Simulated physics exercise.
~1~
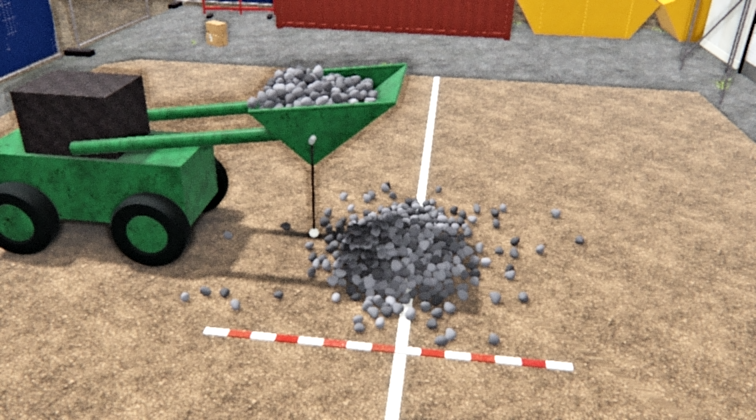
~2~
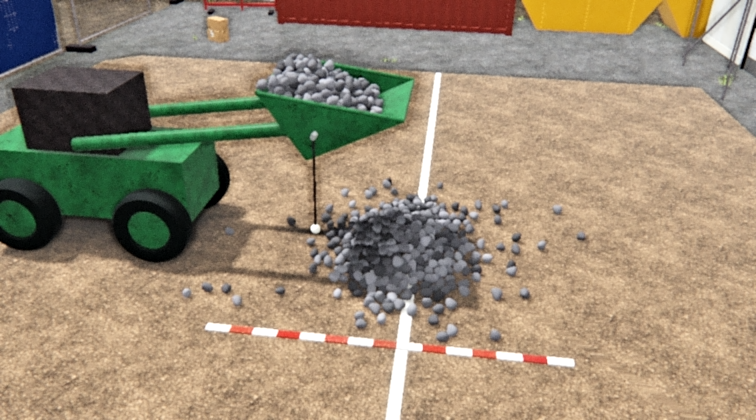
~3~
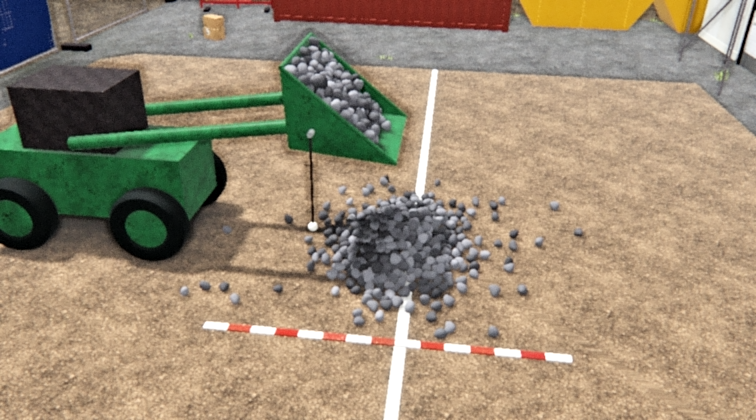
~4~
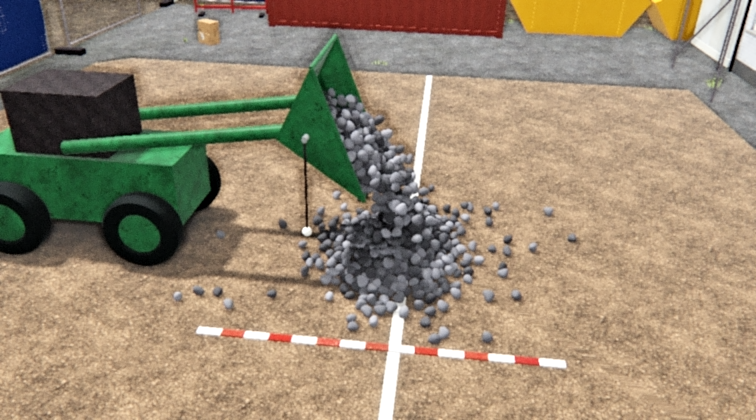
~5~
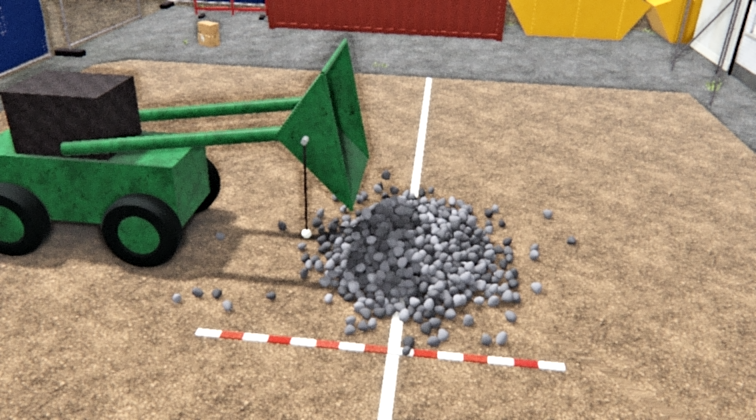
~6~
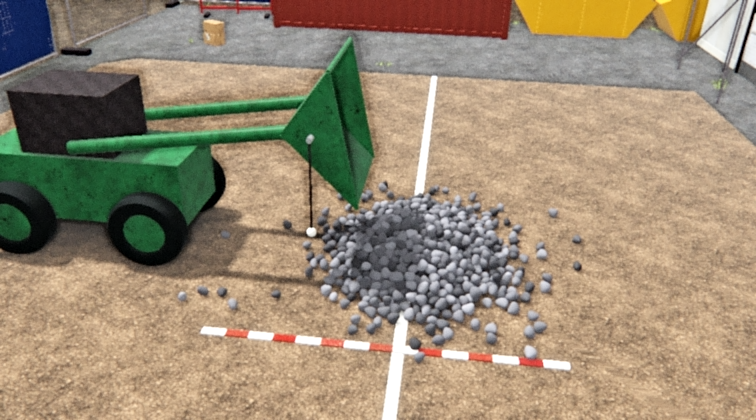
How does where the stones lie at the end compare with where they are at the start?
At the start some stones are up in the bucket and the rest lie in a heap on the ground. At the end the stones as a whole are lower, all lying on the ground around the white line with the bucket empty.
A green bucket tips rightward, pours its grey stones onto the heap and stays tipped.
